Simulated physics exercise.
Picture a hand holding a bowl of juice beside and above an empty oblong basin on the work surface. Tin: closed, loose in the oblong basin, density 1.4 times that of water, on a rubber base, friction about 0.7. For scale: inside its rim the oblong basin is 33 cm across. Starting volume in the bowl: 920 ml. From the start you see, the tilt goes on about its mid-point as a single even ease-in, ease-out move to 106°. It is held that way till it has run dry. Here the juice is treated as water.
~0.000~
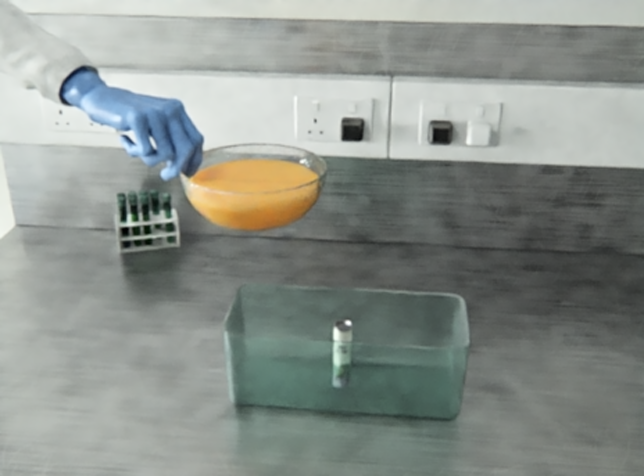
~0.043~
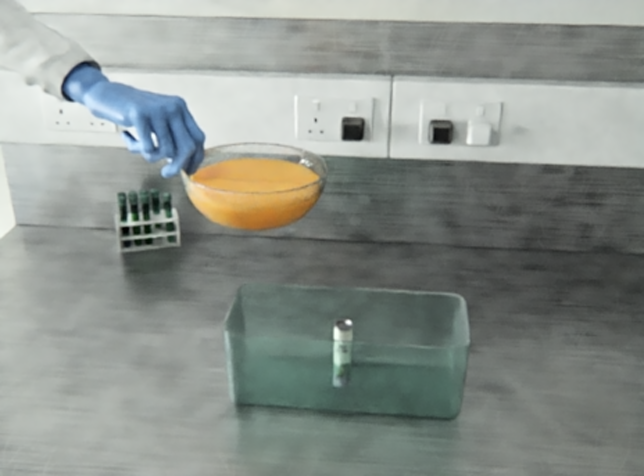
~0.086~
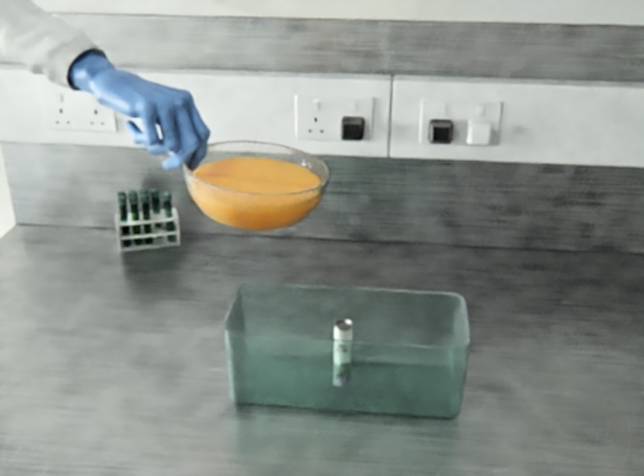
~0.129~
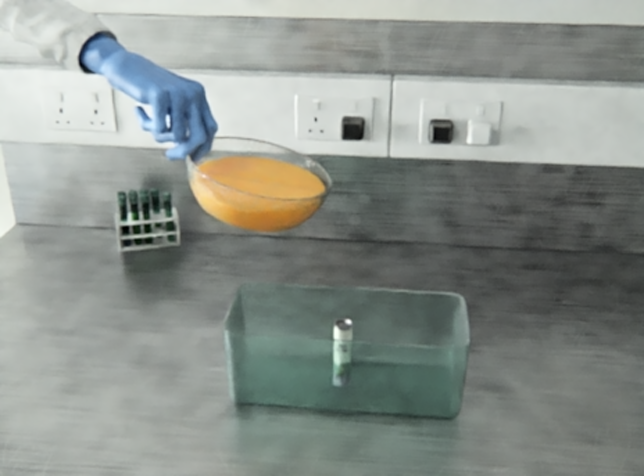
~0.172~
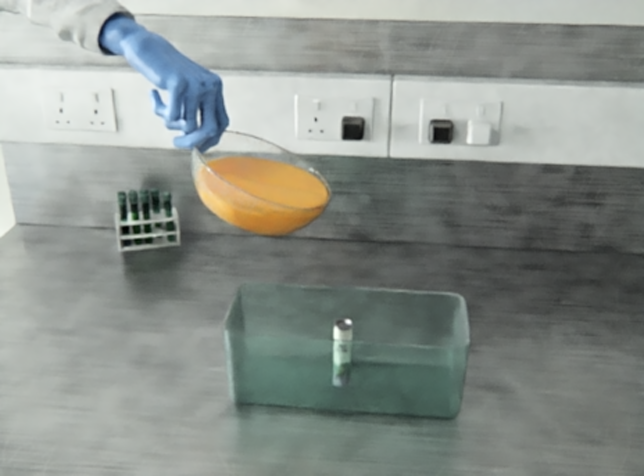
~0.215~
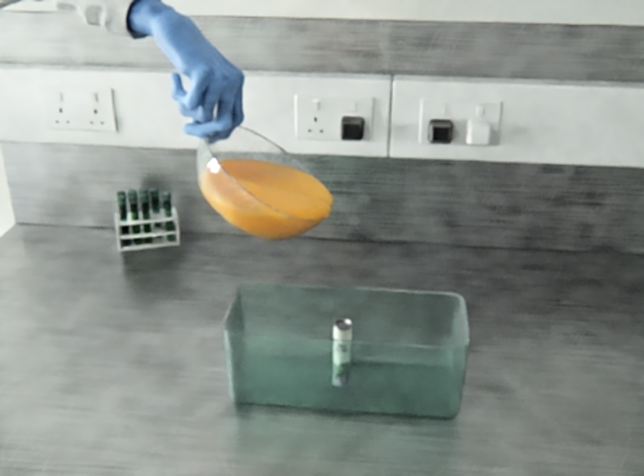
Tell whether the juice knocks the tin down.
It is left on its base.
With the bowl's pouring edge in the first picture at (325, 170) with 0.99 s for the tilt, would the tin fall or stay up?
After that, the tin stays vertical.
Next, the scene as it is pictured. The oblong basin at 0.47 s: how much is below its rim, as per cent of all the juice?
40 %, give or take.
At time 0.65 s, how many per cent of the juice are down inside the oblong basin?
Some 82 percent of the total.
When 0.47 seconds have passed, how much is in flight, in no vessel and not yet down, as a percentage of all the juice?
Estimate: About 56 % of all of it.
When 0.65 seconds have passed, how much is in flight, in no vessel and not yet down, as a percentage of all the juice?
In-air share: About 14 %.
Then, 0.47 s in, the tilt is 100° and 4 per cent is still to pour; the tin stands where it began.
Then, 0.65 s in, the tilt is 106° and 0 per cent is still to pour; the tin stands where it began.
Then, 0.84 s in, the tilt is 106° and 0 per cent is still to pour; the tin stands where it began.
Then, 1.05 s in, the tilt is 106° and 0 per cent is still to pour; the tin stands where it began.
Finally, the tin stands where it began.
